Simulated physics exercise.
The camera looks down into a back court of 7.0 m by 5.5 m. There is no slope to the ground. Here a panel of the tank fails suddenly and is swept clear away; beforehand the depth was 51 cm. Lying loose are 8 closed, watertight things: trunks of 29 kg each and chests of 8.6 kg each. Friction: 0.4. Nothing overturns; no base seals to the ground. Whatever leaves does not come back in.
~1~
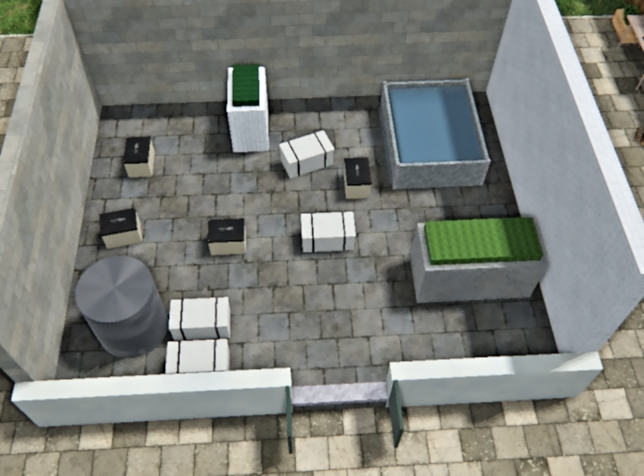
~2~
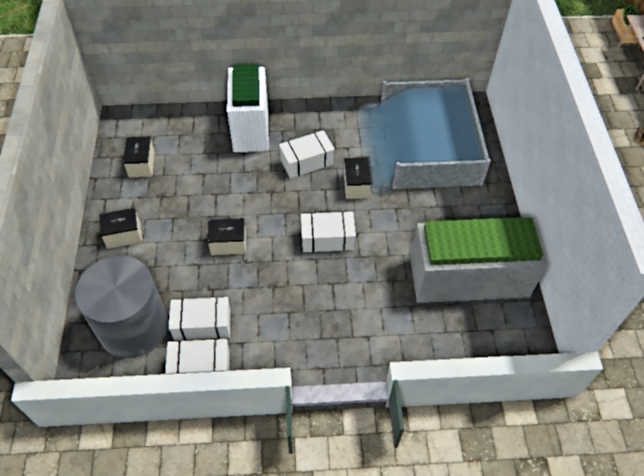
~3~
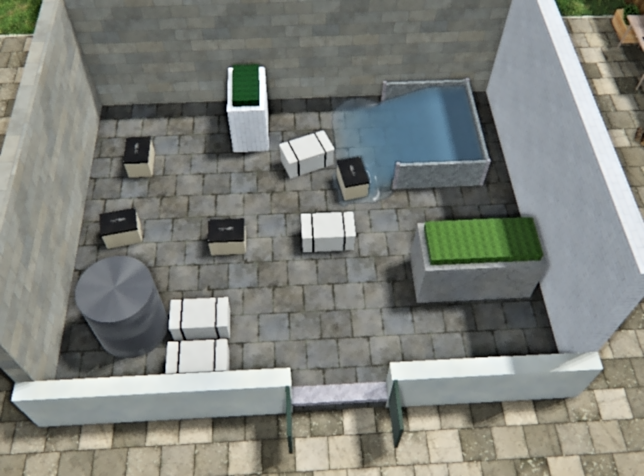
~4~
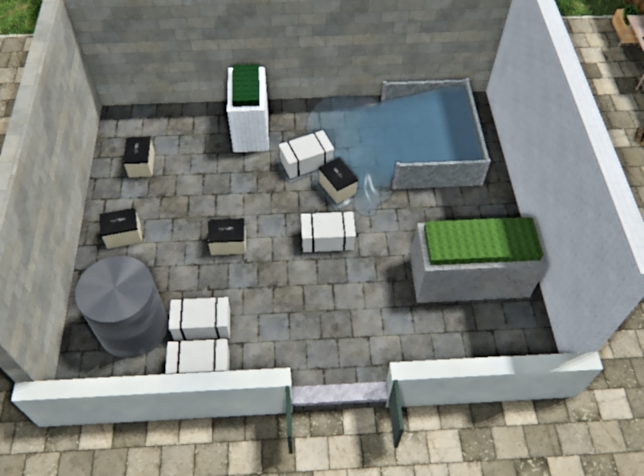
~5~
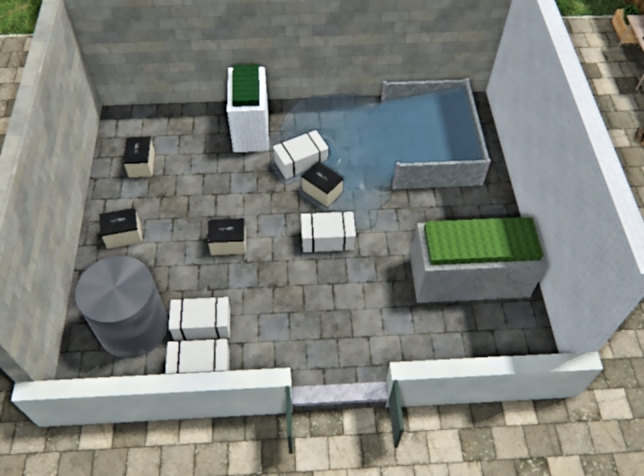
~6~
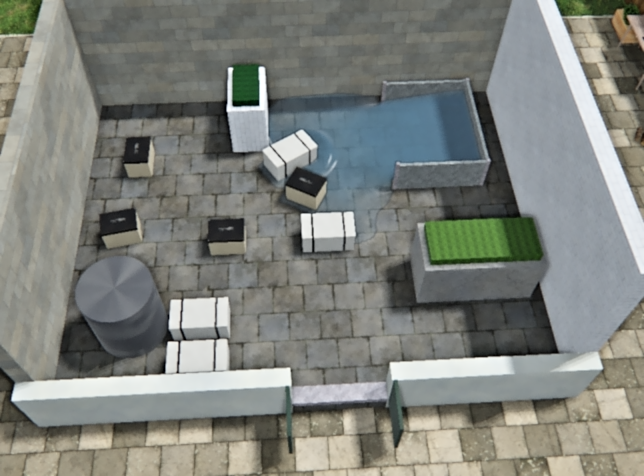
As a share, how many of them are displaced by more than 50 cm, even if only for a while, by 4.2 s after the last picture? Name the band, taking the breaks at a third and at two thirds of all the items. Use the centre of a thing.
The count shifted gets to a third without getting to two thirds.
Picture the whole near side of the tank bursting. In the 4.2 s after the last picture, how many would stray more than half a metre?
Result: 2.
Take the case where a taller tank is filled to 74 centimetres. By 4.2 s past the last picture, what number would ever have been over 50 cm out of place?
Then 8 of them.
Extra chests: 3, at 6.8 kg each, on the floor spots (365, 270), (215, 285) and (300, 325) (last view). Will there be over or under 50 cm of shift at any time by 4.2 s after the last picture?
Result, one by one: Not exceeded, not exceeded and not exceeded.
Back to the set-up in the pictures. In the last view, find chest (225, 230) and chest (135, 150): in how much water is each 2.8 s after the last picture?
Roughly 10 and 13 cm.
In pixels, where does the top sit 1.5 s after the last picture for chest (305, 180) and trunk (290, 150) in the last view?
Estimated pixels: (153, 229) and (170, 176).
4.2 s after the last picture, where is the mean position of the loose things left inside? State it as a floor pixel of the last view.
I'd say about (164, 276) in the last view.
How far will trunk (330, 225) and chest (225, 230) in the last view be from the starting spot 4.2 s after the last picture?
Object 1: 5 cm. Object 2: 150 cm.
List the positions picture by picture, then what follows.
The first frame shows a chest at (358, 170), on the bottom; a trunk at (307, 147) rests on the ground; water covers 2.6 m2; 0 of 8 have shifted.
The second frame shows a chest at (358, 170) rests on the ground; a trunk at (307, 147) rests on the ground; water covers 3.5 m2; 0 of 8 have shifted.
The third frame shows a chest at (353, 171), on the bottom, 8 cm from its start; a trunk at (307, 147), on the bottom; water covers 4.4 m2; 1 of 8 have shifted.
The fourth frame shows a chest at (338, 173), on the bottom, 32 cm from its start; a trunk at (306, 147) rests on the ground; water covers 5.4 m2; 1 of 8 have shifted.
The fifth frame shows a chest at (322, 177), on the bottom, 59 cm from its start; a trunk at (301, 147) rests on the ground, 10 cm from its start; 6.5 m2 under water; 2 of 8 have shifted.
The sixth frame shows a chest at (306, 181), on the bottom, 86 cm from its start; a trunk at (290, 148), on the bottom, 28 cm from its start; 7.4 m2 under water; 2 of 8 have shifted.
Then, 0.4 s after the last picture 2 of 8 are over 50 cm from their spots; 0 afloat.
Then, 1.5 s after the last picture 3 of 8 are over 50 cm from their spots; 1 afloat.
Then, 2.8 s after the last picture 4 of 8 are over 50 cm from their spots; 4 afloat.
Then, 4.2 s after the last picture 3 of 8 are over 50 cm from their spots, and 4 have been at some point; 4 afloat.
